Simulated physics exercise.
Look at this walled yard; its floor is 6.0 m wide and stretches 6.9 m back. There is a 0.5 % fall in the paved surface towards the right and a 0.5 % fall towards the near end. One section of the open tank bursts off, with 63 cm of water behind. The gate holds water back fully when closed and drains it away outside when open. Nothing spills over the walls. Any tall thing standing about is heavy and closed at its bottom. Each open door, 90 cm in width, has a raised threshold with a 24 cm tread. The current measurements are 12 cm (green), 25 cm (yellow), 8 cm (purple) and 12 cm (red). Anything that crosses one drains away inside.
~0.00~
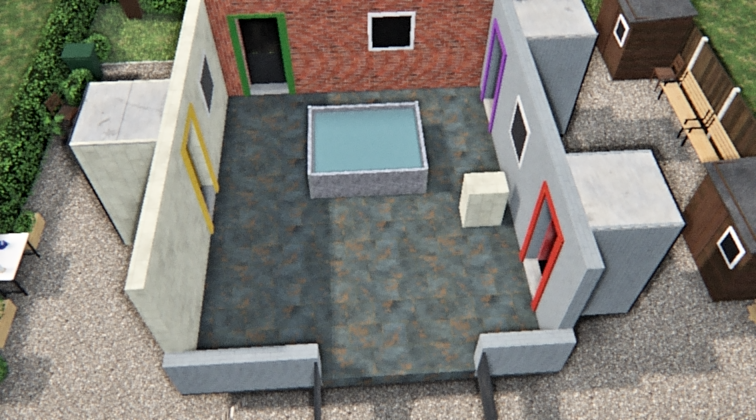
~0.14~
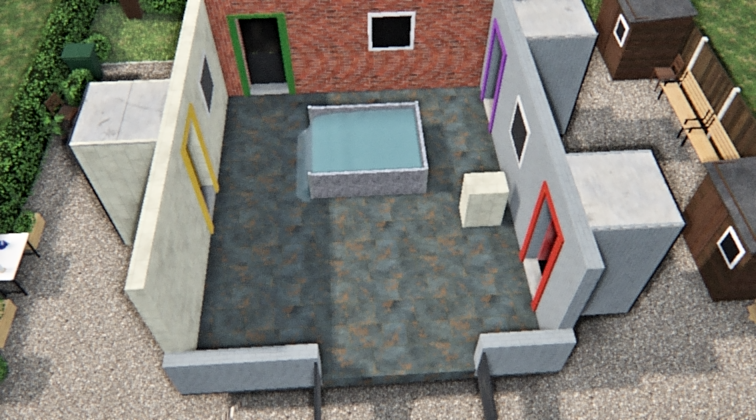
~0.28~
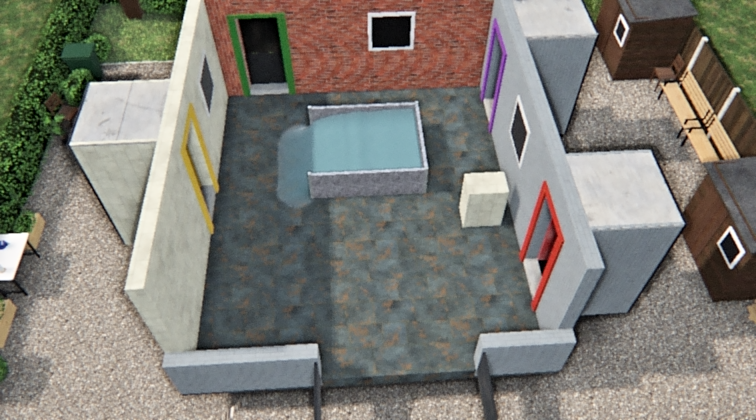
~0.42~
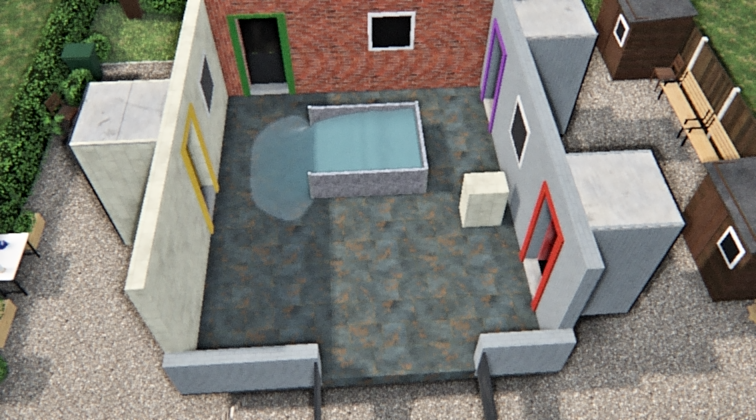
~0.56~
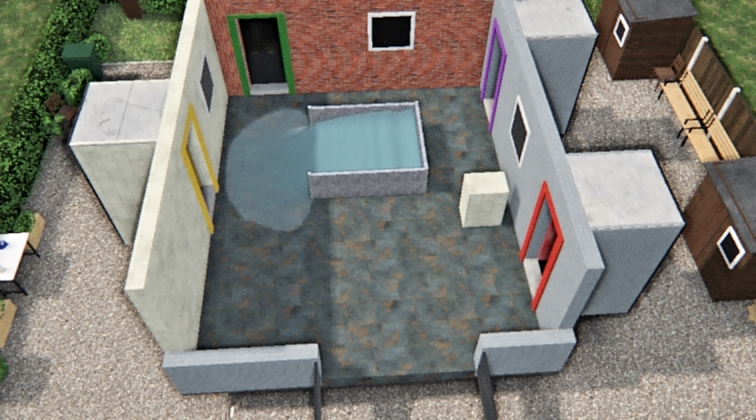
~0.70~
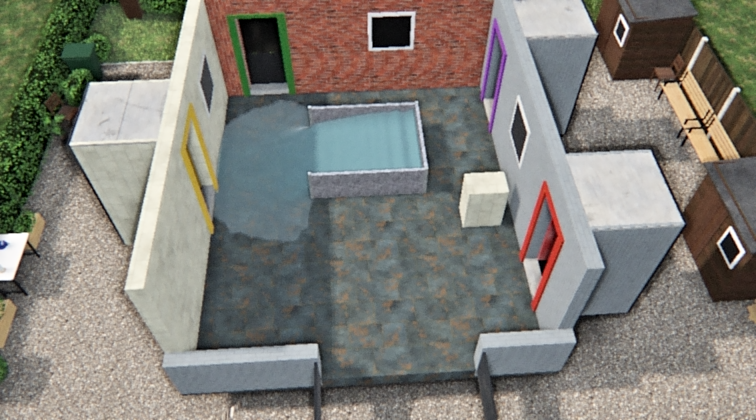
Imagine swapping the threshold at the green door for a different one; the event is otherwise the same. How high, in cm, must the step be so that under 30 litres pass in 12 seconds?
Roughly 19 cm.
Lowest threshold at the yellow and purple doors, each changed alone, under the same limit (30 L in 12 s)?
About 23 cm at yellow and about 13.5 cm at purple.
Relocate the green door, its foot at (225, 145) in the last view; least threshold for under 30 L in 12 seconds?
Roughly 29 cm.
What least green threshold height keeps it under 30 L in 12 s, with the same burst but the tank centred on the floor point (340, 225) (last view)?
That setup calls for roughly 16 cm.
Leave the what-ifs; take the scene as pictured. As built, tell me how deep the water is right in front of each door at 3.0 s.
Depths in cm: Green 24, yellow 22, purple 0, red 0.
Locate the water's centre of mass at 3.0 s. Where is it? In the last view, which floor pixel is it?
I'd put it close to (283, 178).
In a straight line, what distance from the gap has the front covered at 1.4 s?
Close to 3.4 metres, I'd say.
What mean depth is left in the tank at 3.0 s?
It averages near 16 cm.
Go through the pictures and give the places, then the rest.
Still water, 63 cm deep, in the open tank at (366, 140); the green door at (264, 60) is dry, in the first frame.
The front is at (301, 196), 0.3 m from the gap at (313, 156); 0.5 m2 of floor is wet, 63 cm left at the back, in the second frame.
Water pours out at (313, 157) and has run 0.7 m, to (281, 193); about 11 cm deep outside, 63 cm at the back, in the third frame.
The front is at (253, 170), 1.3 m from the gap at (313, 158); 3.0 m2 of floor is wet, 63 cm left at the back, in the fourth frame.
The front is at (229, 184), 1.8 m from the gap at (313, 158); 4.6 m2 of floor is wet, 62 cm left at the back, in the fifth frame.
Water pours out at (313, 158) and has run 2.0 m, to (215, 209); about 7 cm deep outside, 55 cm at the back; 0.5 m in a straight line remain to the green door at (264, 60), in the sixth frame.
After 1.4 s water covers 20 % of the floor, deepest (40 cm) near (228, 171); 5 cm at the green door, 0 litres in over its 12 cm threshold.
After 3.0 s water covers 40 % of the floor, deepest (33 cm) near (228, 102); 24 cm at the green door, 41 litres in over its 12 cm threshold.
After 12.0 s water covers 100 % of the floor, deepest (10 cm) near (539, 333); 2 cm at the green door, 103 litres in over its 12 cm threshold.
At the green door as built, the water arrived by 1.0 s and peaked near 24 cm at 2.8 s.
With a threshold of 16 cm, 56 litres would have come in within the 12 s; with 21.5 cm, 19 litres. So under 30 litres takes about 19 cm.
